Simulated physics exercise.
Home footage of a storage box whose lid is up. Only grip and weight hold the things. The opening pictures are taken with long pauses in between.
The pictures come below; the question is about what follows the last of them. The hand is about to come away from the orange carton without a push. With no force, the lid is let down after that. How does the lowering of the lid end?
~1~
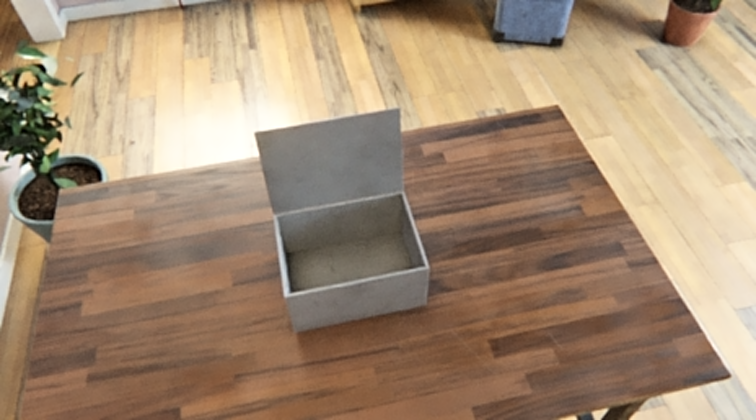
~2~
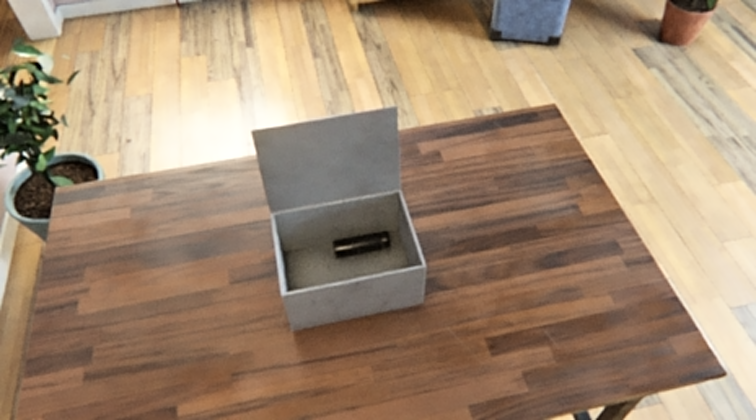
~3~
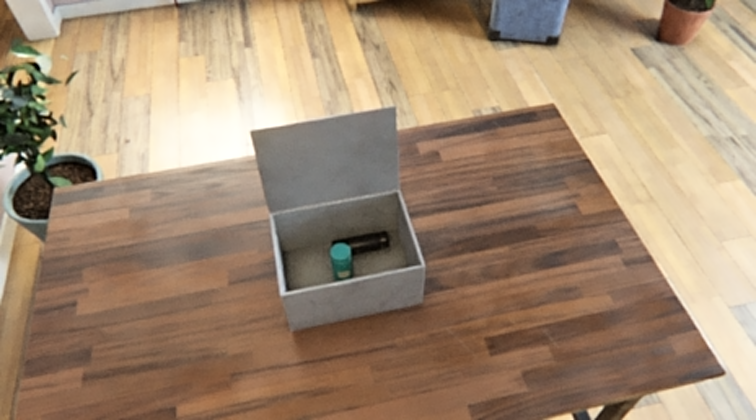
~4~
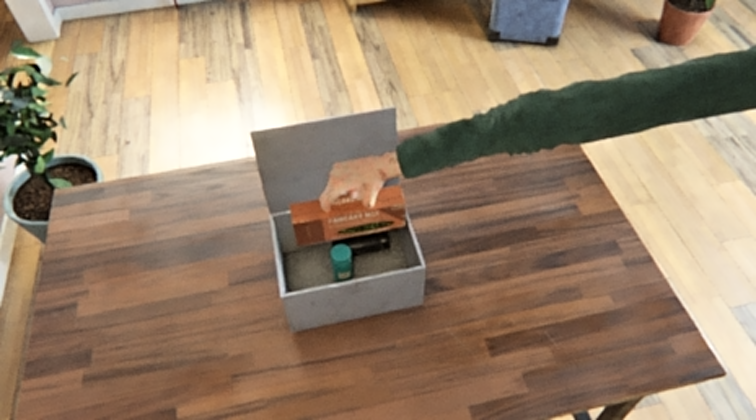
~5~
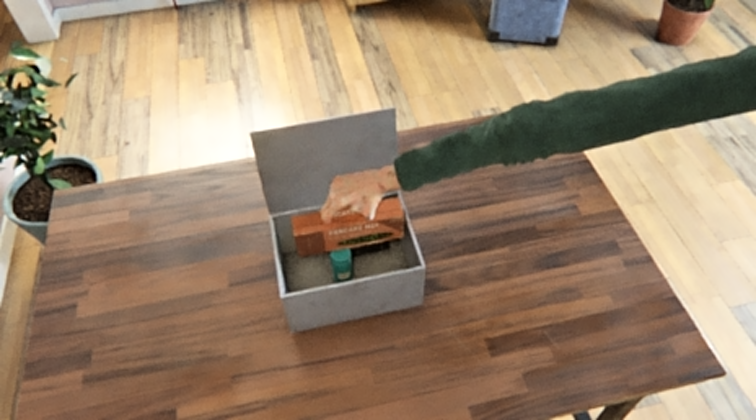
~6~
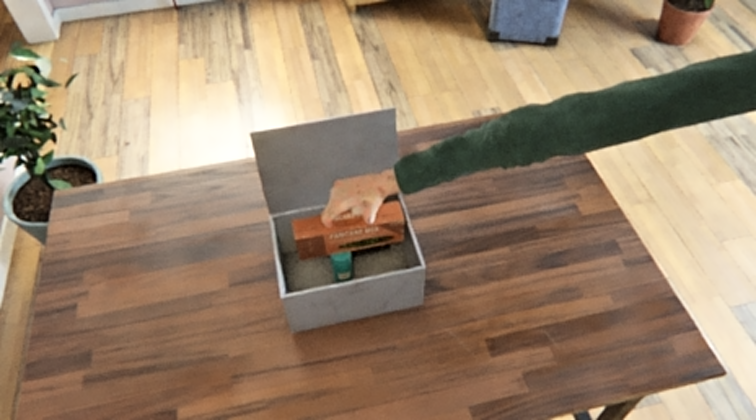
The lid comes to rest closed on the rim.
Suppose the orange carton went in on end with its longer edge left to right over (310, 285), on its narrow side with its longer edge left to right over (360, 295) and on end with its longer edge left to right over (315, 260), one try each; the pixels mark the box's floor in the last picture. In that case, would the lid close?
Try one: The lid remains open; try two: It comes all the way down; try three: It remains open.
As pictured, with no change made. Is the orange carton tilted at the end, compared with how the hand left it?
Simply put, it remains unturned.
Then, 0.80 s later than the last frame, lid starting down; orange carton tilted by 22° near (354, 259); turquoise shaker moved about its own width.
Then, 1.70 s later than the last frame, lid 41° above the rim; orange carton moved a little near (355, 267); turquoise shaker moved about its own width.
When it is over, lid shut; moved from the start, orange carton and turquoise shaker; black shaker as before. End places, in pixels of the last picture, orange carton near (355, 267).
